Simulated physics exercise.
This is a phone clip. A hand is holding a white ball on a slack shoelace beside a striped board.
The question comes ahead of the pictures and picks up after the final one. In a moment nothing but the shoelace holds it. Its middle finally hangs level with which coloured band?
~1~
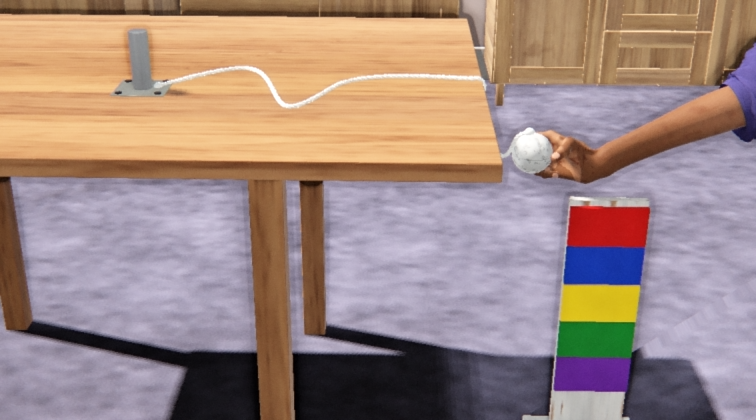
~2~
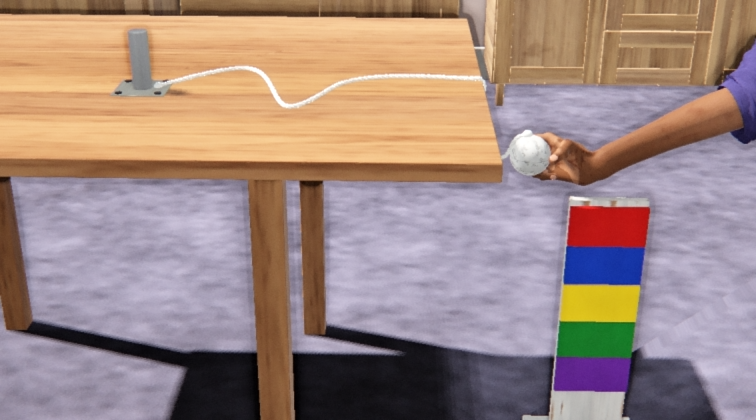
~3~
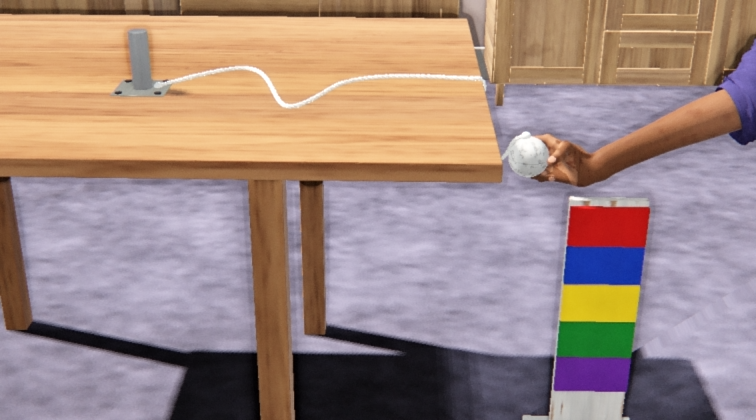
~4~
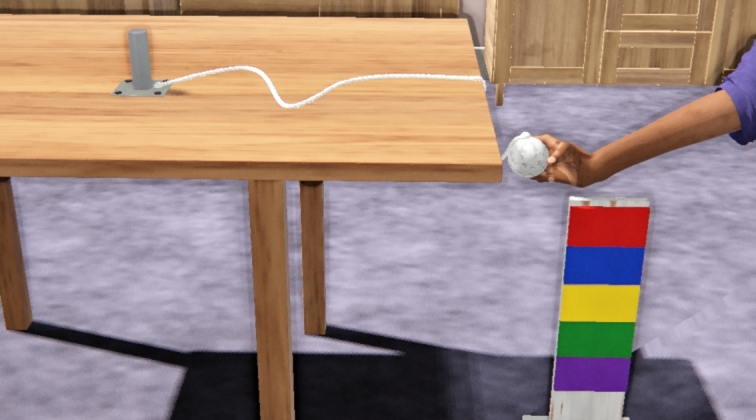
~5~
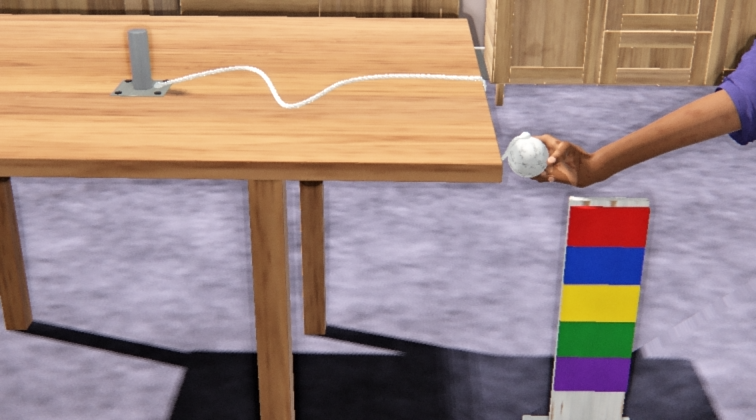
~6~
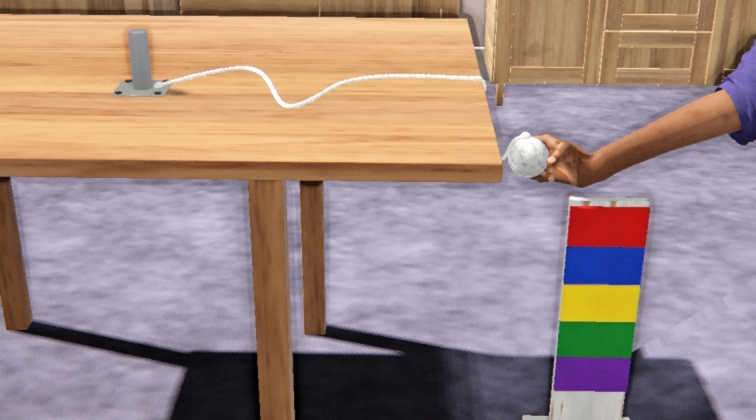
With the purple band.
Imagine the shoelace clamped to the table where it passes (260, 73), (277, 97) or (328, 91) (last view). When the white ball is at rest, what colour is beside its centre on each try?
Going through them one at a time, the answers are green; yellow; blue.
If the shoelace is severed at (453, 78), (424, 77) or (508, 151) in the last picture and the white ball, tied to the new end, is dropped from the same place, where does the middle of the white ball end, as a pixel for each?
In order, it ends up near (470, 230), (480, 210) and (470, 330).
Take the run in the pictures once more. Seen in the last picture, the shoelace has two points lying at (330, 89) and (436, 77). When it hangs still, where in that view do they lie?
Near (474, 90) and (477, 198).
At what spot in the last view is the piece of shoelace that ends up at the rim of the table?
That spot lies near (337, 85).
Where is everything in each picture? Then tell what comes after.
In the first picture, white ball (532, 153); red (609, 228); blue (604, 267); yellow (600, 304); green (596, 341); purple (592, 376).
In the second picture, white ball (531, 155); shoelace through (202, 75) (269, 83) (311, 100) (386, 77) (483, 94).
In the third picture, white ball (529, 157).
In the fourth picture, white ball (528, 157); shoelace through (202, 75) (269, 83) (311, 100) (386, 77) (483, 94).
In the fifth picture, white ball (528, 157).
In the sixth picture, white ball (528, 157); shoelace through (202, 75) (269, 83) (311, 100) (386, 77) (483, 94).
Early on, ball near (454, 323); level with green.
Midway, ball near (470, 362); level with purple.
Finally, ball near (463, 366); level with purple. At purple.
